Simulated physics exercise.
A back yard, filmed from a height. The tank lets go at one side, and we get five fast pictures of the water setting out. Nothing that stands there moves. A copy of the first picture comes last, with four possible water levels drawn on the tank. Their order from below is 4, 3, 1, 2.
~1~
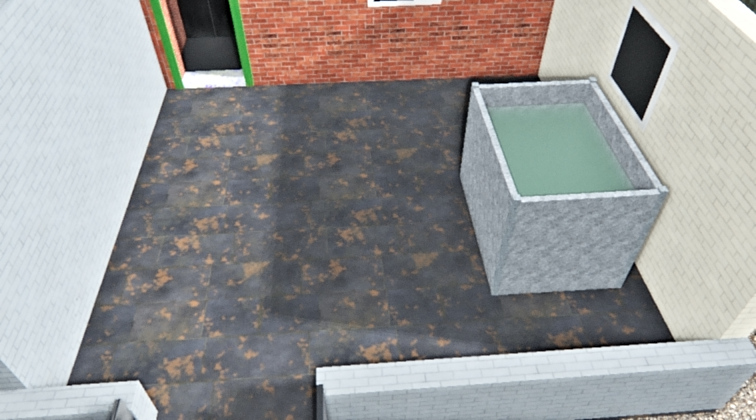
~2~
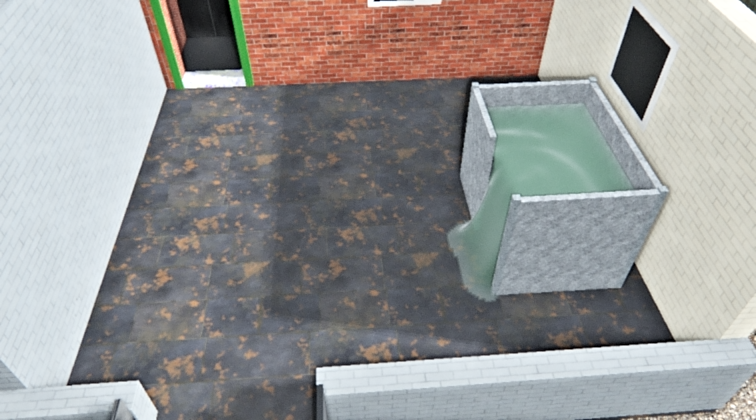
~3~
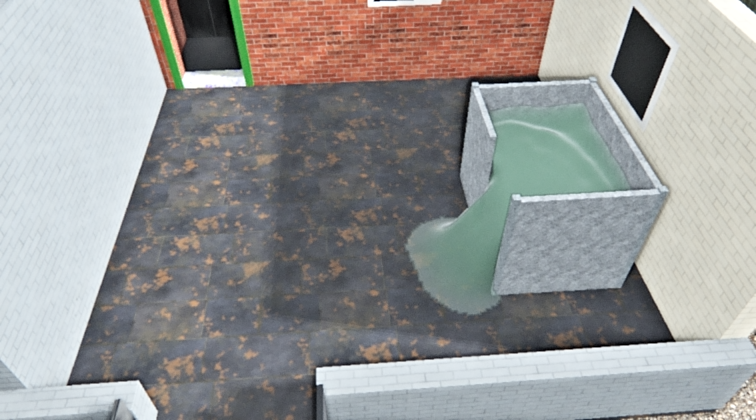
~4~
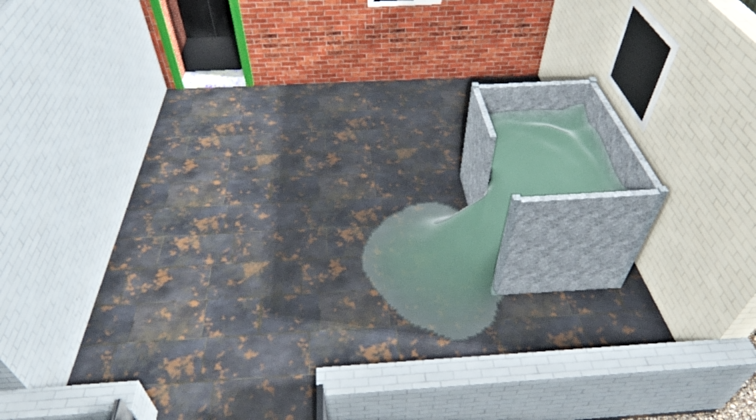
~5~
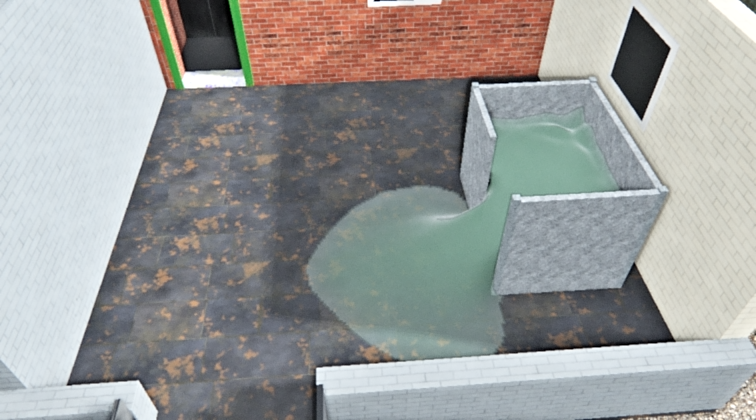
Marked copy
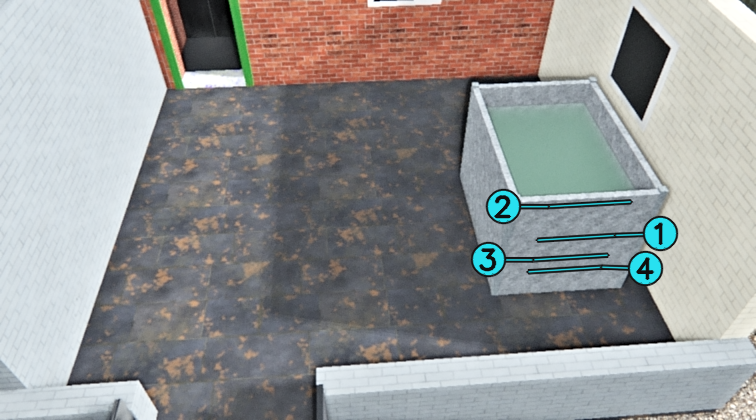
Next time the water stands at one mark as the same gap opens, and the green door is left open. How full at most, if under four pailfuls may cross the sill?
Use level 1.
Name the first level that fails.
That would be 2.
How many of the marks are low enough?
Three of them.
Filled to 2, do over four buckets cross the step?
Yes, that goes wrong.
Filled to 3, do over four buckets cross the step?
No.
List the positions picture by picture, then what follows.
The first frame shows water in the tank at rest, its middle at (553, 153); foot of the green doorway at (216, 87); open gate at (227, 371).
In the second frame, 1 % of the ground under water, visible out to (492, 296).
In the third frame, 3 % of the ground under water, visible out to (417, 238).
In the fourth frame, 7 % of the ground under water, visible out to (370, 257).
In the fifth frame, 13 % of the ground under water, visible out to (319, 287).
In cyan, 1 at (577, 237); 2 at (589, 204); 3 at (569, 257); 4 at (565, 269); from the bottom up 4, 3, 1, 2.
Choosing 1, a bucket or two gets in.
Choosing 2, about 14 bucketfuls get in.
Choosing 3, nothing gets over.
Choosing 4, nothing gets over.
